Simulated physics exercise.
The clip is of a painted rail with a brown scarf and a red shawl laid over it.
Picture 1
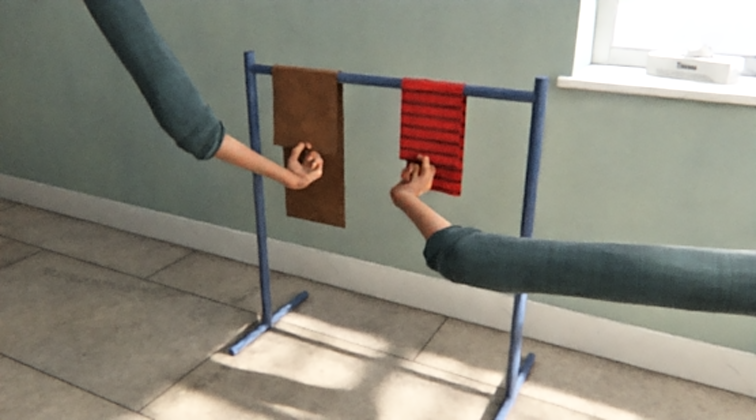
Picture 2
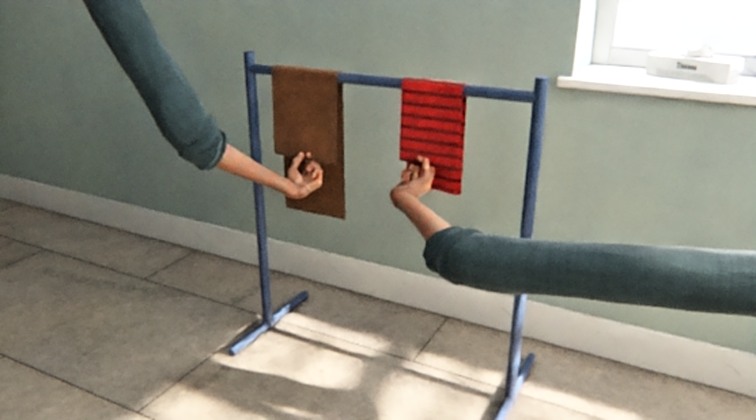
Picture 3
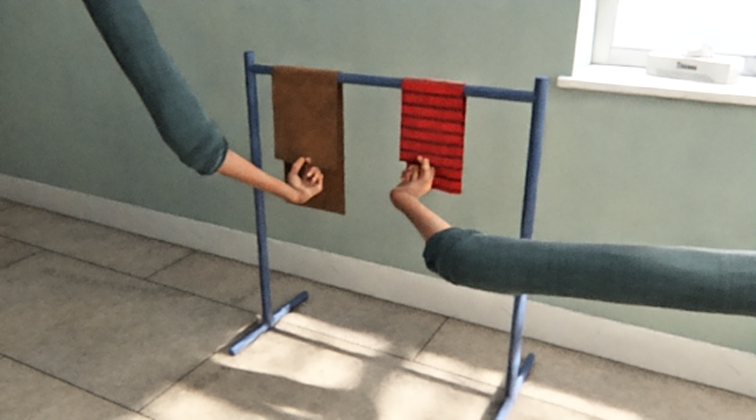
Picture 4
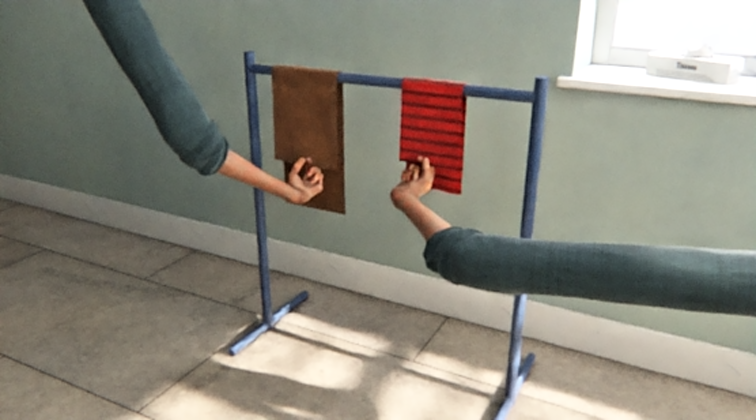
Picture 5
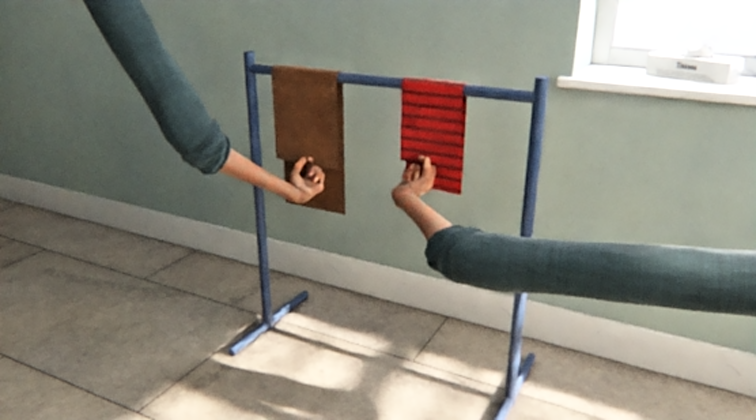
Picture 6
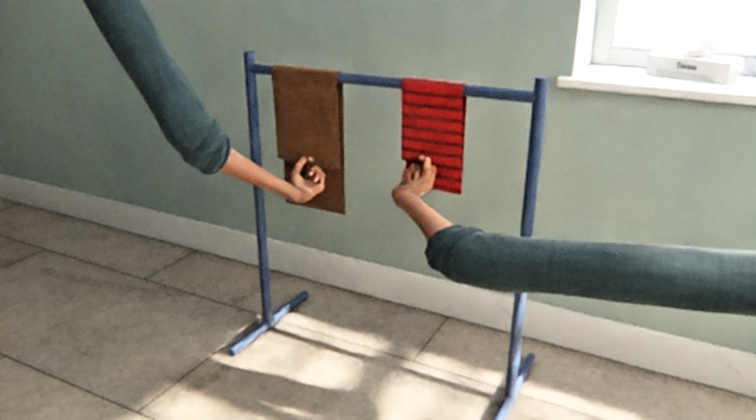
The video shows two hands holding the front ends of a brown scarf and a red striped shawl draped over a blue rail; the scarf's back end rises slightly at first, then both cloths stay almost still.
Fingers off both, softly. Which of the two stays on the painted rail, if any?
Outcome: The brown scarf hangs there, the red shawl keeps its place.
Then, 0.54 s on from there, scarf as it was left; shawl as it was left.
In the end, scarf as it was left; shawl as it was left. The brown scarf keeps its place and the red shawl stays on.
